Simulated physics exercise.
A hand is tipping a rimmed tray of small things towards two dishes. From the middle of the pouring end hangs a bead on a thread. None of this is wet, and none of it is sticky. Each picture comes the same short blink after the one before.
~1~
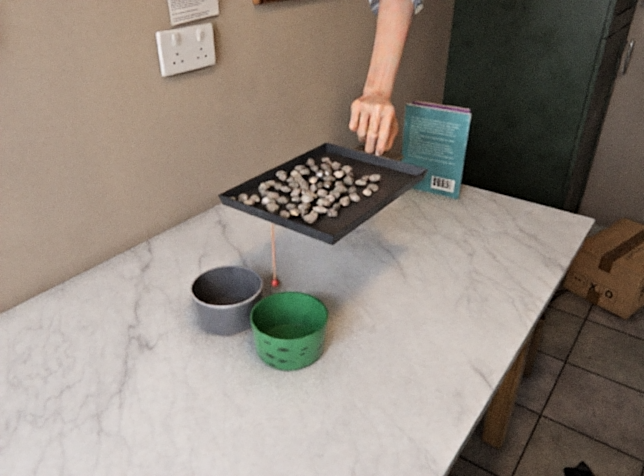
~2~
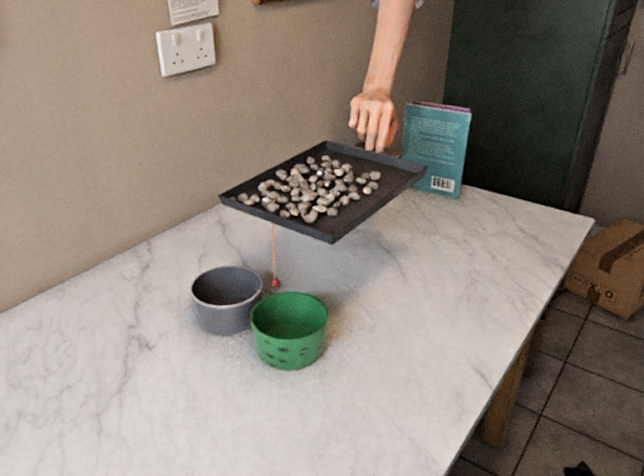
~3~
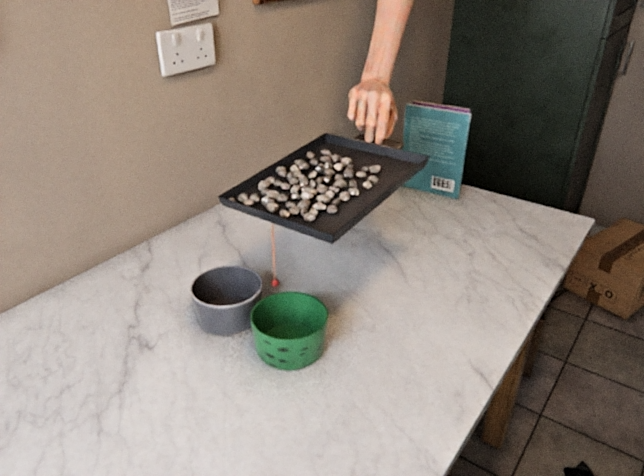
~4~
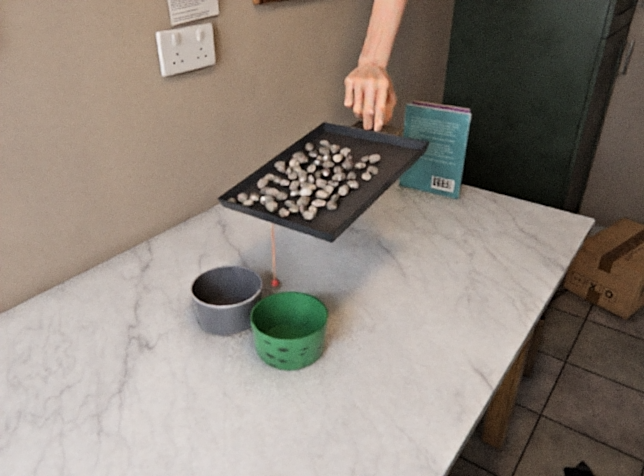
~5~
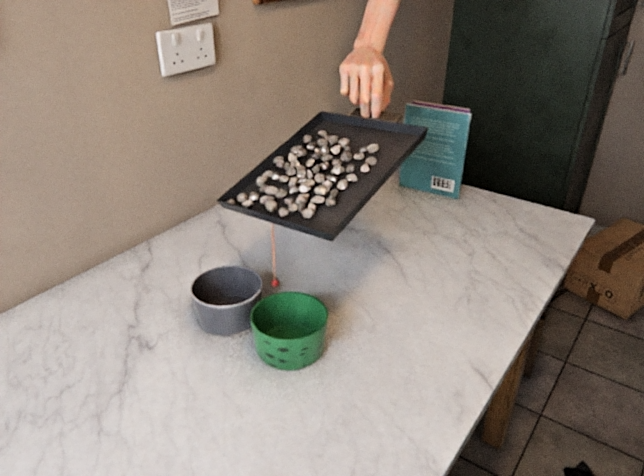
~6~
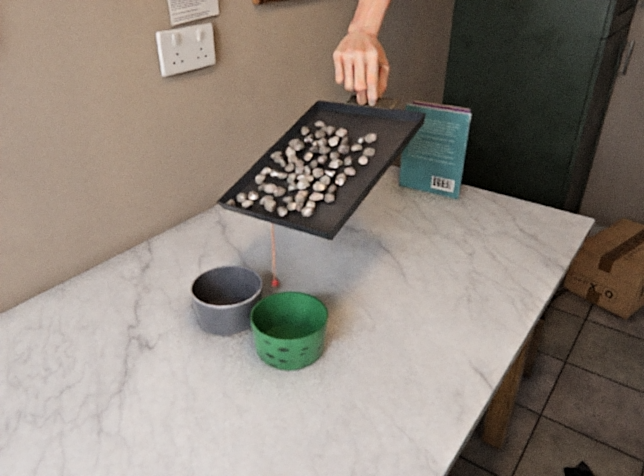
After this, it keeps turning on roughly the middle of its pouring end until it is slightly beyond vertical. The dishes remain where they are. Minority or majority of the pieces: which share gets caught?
Majority.
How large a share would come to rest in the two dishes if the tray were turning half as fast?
Some 80 per cent.
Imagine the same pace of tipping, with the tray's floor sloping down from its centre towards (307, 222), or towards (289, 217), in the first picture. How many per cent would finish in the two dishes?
The first try gives close to 70 per cent, the second close to 60 per cent.
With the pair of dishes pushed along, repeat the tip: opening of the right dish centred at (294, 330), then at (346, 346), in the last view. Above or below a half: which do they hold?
A majority, then a minority.
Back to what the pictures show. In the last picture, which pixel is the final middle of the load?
I'd put the middle somewhere around (231, 315).
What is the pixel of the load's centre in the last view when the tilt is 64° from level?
In the last view the centre sits at roughly (255, 198).
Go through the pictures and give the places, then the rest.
Corners of the pouring end at (222, 194) and (333, 234), level; middle of the load at (314, 188), bits of gravel; left dish at (202, 315); right dish at (265, 349); bead on its thread at (275, 283), in the first picture.
Corners of the pouring end at (222, 195) and (332, 234), level; middle of the load at (314, 187), in the second picture.
Corners of the pouring end at (221, 196) and (332, 233), tipped barely, lowest at the left corner; middle of the load at (313, 184), in the third picture.
Corners of the pouring end at (221, 197) and (331, 232), tipped a little, lowest at the left corner; middle of the load at (312, 179), in the fourth picture.
Corners of the pouring end at (220, 199) and (330, 232), tipped clearly, lowest at the left corner; middle of the load at (310, 174), in the fifth picture.
Corners of the pouring end at (220, 201) and (329, 231), tipped clearly, lowest at the left corner; middle of the load at (308, 170); left dish at (202, 315); right dish at (265, 349), in the sixth picture.
Soon, tray tipped steeply; all on the tray.
A while on, tray tipped past a quarter turn; about a quarter on the tray; a small part in the right dish; about half in the left dish; a small part outside both; a small part in the air.
Towards the end, tray tipped past a quarter turn; about a quarter in the right dish; about two thirds in the left dish; a small part outside both.
Finally, tray tipped past a quarter turn; about a quarter in the right dish; about two thirds in the left dish; a small part outside both.
